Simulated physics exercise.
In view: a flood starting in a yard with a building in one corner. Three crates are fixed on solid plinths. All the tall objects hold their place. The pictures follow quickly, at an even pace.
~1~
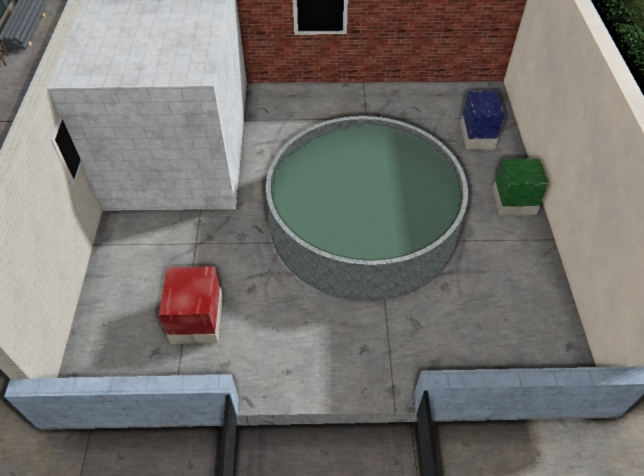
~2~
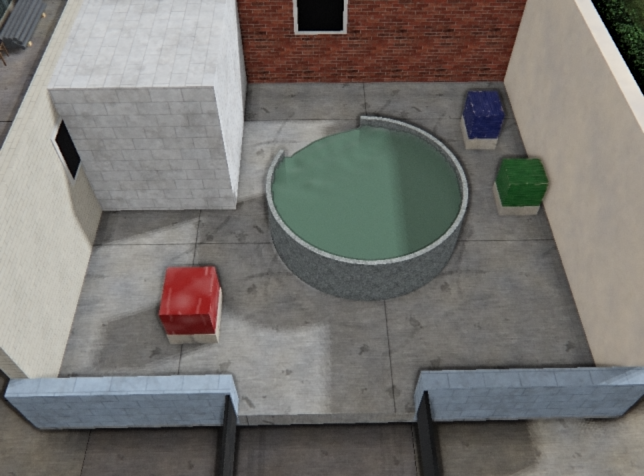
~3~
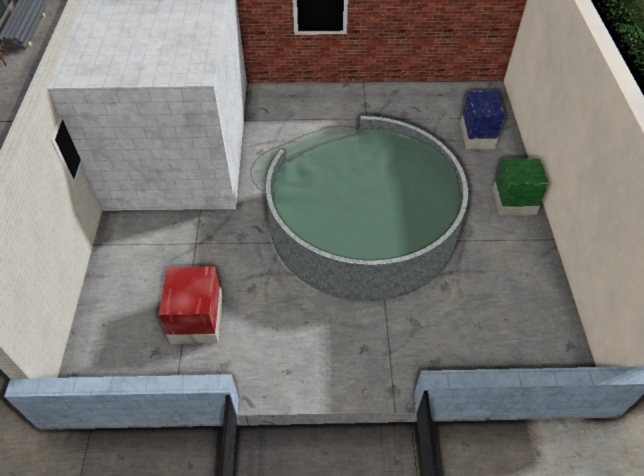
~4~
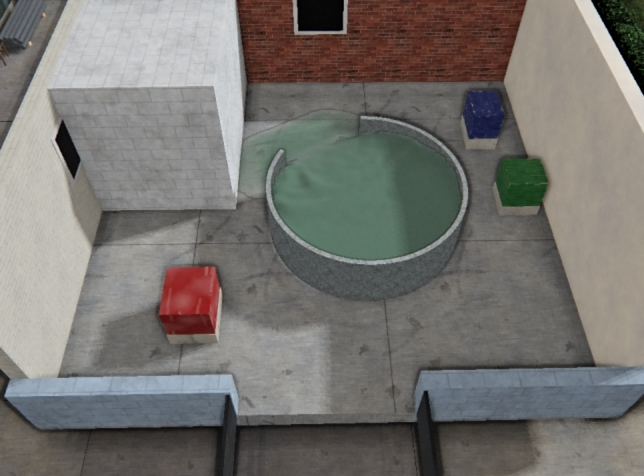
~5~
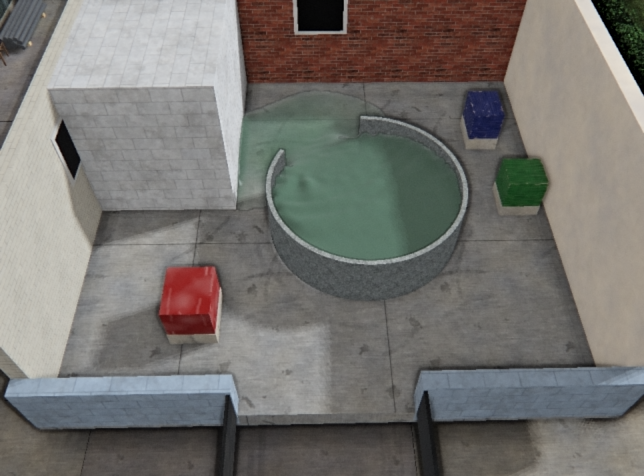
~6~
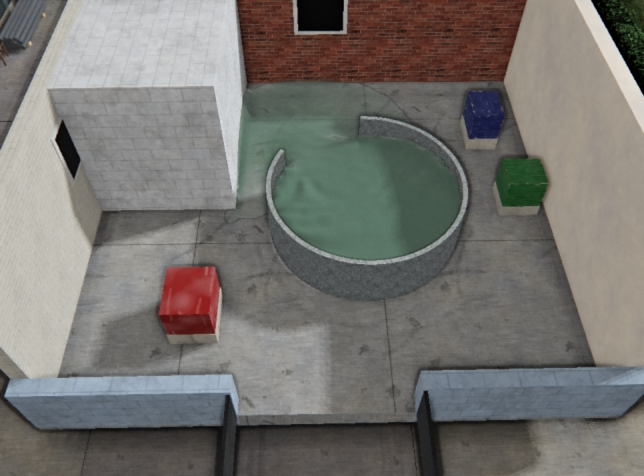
In a walled yard, green water pours through a gap in a round tank's far side and spreads.
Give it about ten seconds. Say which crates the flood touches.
In the end: The green crate is wetted; the blue crate is wetted; the red crate escapes dry.
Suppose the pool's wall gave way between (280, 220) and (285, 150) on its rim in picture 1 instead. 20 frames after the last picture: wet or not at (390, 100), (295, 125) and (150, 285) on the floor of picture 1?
In that order: Awash, covered, covered.
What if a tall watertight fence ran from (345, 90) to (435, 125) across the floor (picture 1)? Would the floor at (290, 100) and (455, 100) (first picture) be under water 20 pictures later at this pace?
As listed: Awash, flooded.
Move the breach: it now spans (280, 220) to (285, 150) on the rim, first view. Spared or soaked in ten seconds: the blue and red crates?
The blue crate is safe, the red crate is wetted.
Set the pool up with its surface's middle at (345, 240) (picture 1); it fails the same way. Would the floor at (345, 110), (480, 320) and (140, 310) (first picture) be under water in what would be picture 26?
One after the other: Covered, not flooded, covered.
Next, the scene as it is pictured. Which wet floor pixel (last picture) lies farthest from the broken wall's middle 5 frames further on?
At about (434, 86).
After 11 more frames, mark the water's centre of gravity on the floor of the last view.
At about (338, 176).
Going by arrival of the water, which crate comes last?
The one in green.
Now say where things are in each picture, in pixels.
Still water in the round tank at (366, 186), in the first frame.
Water pours out on the round tank's far side and has run to a hidden place, in the second frame.
Water pours out on the round tank's far side and has run to a hidden place, in the third frame.
Water pours out on the round tank's far side and has run to (352, 116), in the fourth frame.
The front is at (333, 94), out from the gap on the round tank's far side, in the fifth frame.
Water pours out on the round tank's far side and has run to (247, 91), in the sixth frame.
A moment on, water covers 20 % of the floor; the green crate not reached, the blue crate not reached, the red crate not reached.
Next, water covers 30 % of the floor; the green crate not reached, the blue crate water round its plinth, the red crate water round its plinth.
Then, water covers 55 % of the floor; the green crate water round its plinth, the blue crate water round its plinth, the red crate water round its plinth.
Later, water covers 85 % of the floor; the green crate water round its plinth, the blue crate water round its plinth, the red crate water round its plinth.
In the end, water covers 100 % of the floor; the green crate was topped, the blue crate was topped, the red crate stayed above the water.
